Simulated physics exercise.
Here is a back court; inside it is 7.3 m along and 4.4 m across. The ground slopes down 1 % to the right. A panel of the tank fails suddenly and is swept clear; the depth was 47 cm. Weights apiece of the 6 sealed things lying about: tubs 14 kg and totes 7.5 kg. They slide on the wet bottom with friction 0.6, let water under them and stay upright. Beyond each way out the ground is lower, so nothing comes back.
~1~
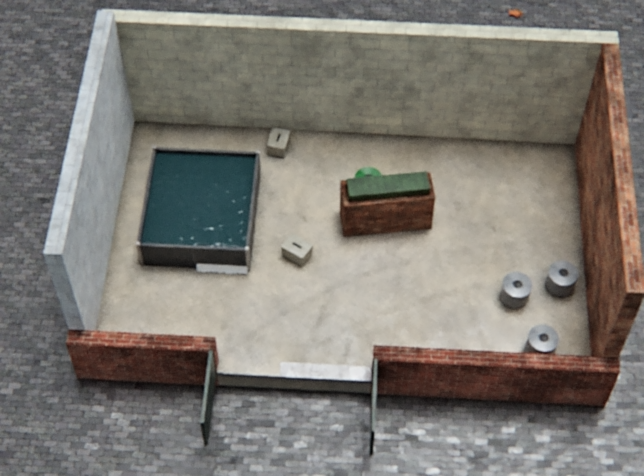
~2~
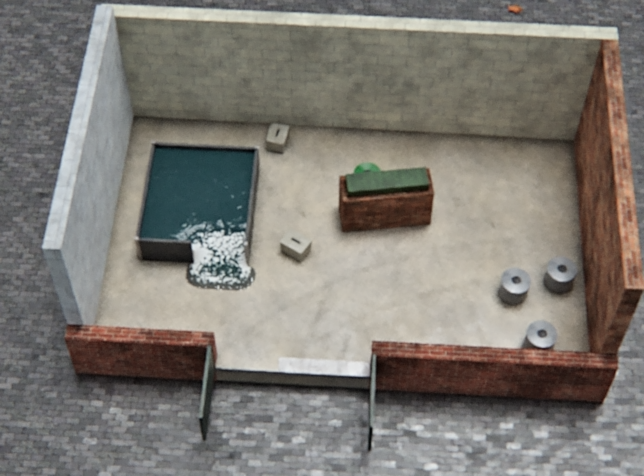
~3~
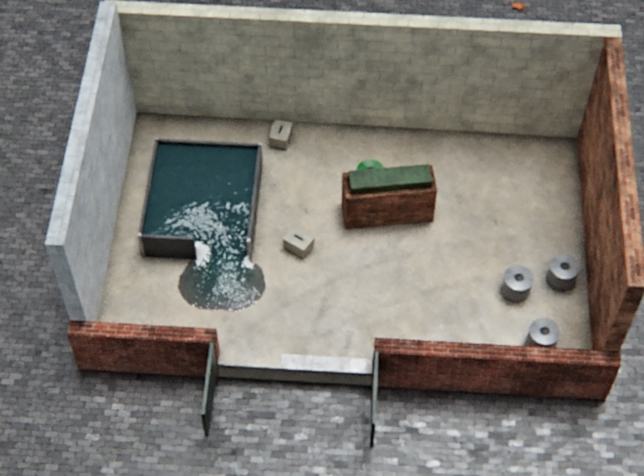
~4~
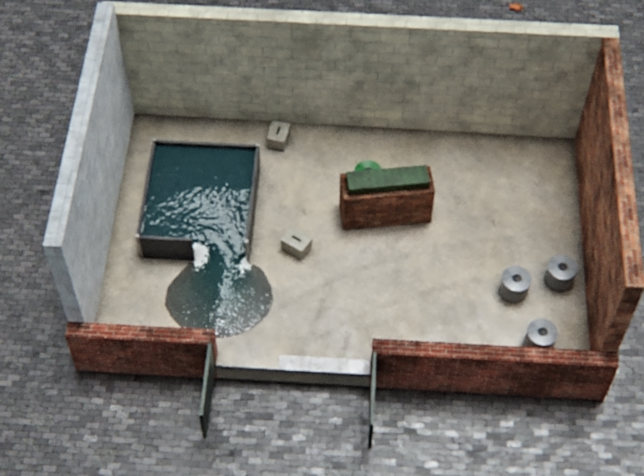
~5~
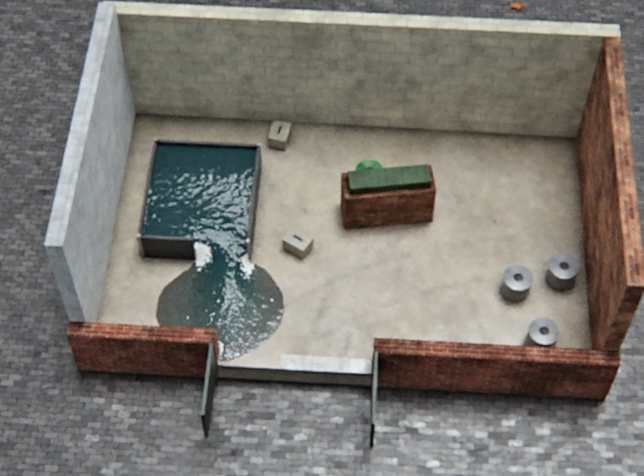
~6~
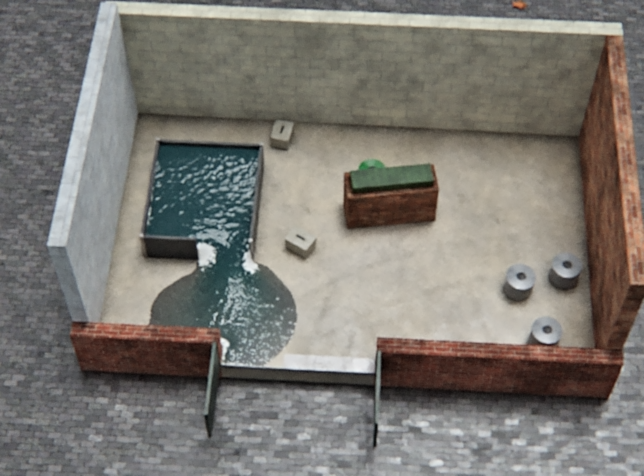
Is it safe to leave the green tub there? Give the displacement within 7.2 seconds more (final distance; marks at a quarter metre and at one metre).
The green tub barely shifts.
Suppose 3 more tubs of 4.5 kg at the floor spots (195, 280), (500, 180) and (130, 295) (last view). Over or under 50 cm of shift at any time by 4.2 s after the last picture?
In that order: Over, under, past it.
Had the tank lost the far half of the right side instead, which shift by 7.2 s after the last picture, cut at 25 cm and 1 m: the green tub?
Then the green tub ends far away.
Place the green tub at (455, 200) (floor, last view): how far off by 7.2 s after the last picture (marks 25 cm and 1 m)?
It stays put.
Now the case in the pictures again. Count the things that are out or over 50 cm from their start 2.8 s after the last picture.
I count 0.
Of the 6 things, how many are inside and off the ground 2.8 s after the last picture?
0 of them.
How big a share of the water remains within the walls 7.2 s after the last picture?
Some 52 per cent remains.
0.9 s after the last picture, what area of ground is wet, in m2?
About 8.0 m2.
Then, 0.9 s after the last picture the green tub is near (372, 170), 0.0 m from its start, aground; 0 of 6 are out; 0 afloat.
Then, 2.8 s after the last picture the green tub is near (372, 170), 0.0 m from its start, aground; 0 of 6 are out; 0 afloat.
Then, 4.8 s after the last picture the green tub is near (372, 170), 0.0 m from its start, aground; 0 of 6 are out; 0 afloat.
Then, 7.2 s after the last picture the green tub is near (372, 170), 0.0 m from its start, aground; 0 of 6 are out; 0 afloat.
